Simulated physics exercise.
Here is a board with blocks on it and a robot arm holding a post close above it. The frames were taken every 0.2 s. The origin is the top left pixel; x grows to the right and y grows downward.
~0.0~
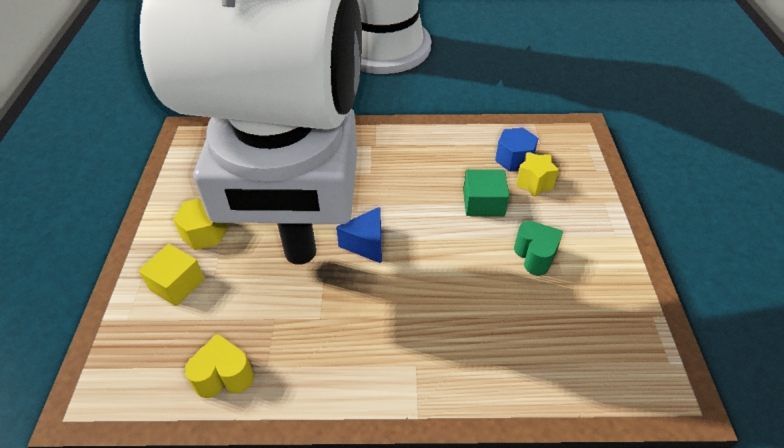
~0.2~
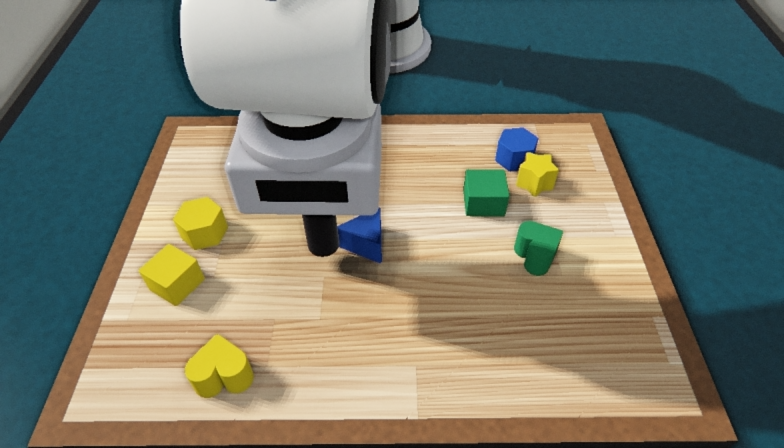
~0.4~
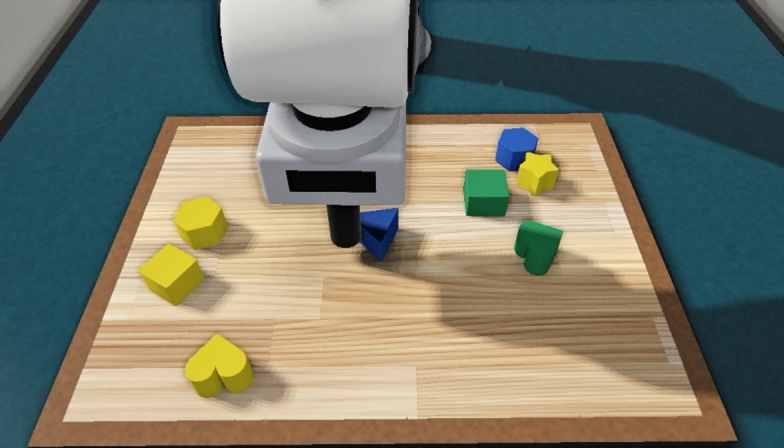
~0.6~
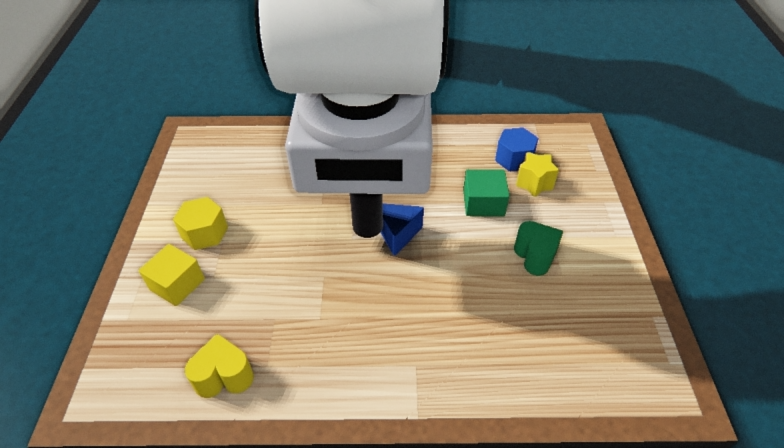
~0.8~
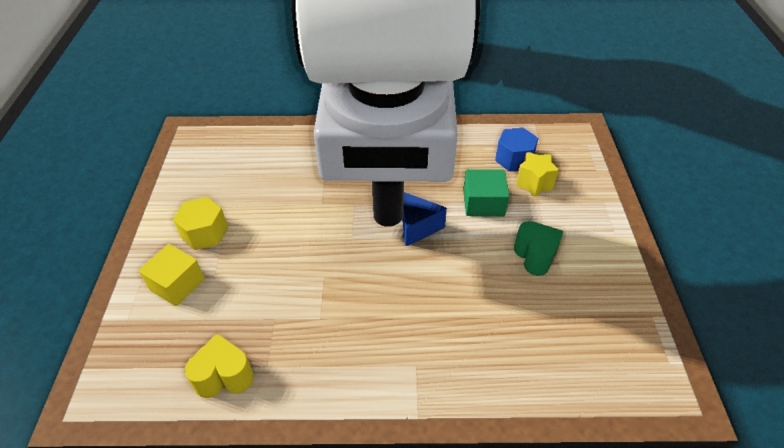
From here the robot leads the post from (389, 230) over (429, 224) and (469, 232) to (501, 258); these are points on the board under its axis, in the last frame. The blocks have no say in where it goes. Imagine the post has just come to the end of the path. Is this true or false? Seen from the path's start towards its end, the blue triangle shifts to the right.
The statement is incorrect.
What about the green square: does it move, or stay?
That one moves away.
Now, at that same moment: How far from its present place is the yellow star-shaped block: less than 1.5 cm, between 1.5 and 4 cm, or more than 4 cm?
Moves under 1.5 cm.
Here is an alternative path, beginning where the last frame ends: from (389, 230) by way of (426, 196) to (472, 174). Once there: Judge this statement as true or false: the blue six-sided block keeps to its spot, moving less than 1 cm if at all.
My answer: True.
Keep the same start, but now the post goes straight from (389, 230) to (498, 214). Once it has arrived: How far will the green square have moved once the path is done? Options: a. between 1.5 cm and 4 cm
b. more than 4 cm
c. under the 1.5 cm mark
I choose b.
What follows on the original path. One third of the way, post (431, 210); blue triangle (461, 203).
Two thirds of the way, post (472, 219); blue triangle (503, 209); green square (503, 180), turned 45° anticlockwise.
At the end, post (504, 244); blue triangle (515, 212), turned 30° anticlockwise; green square (503, 180), turned 45° anticlockwise; yellow star-shaped block unmoved; green heart block (546, 238).
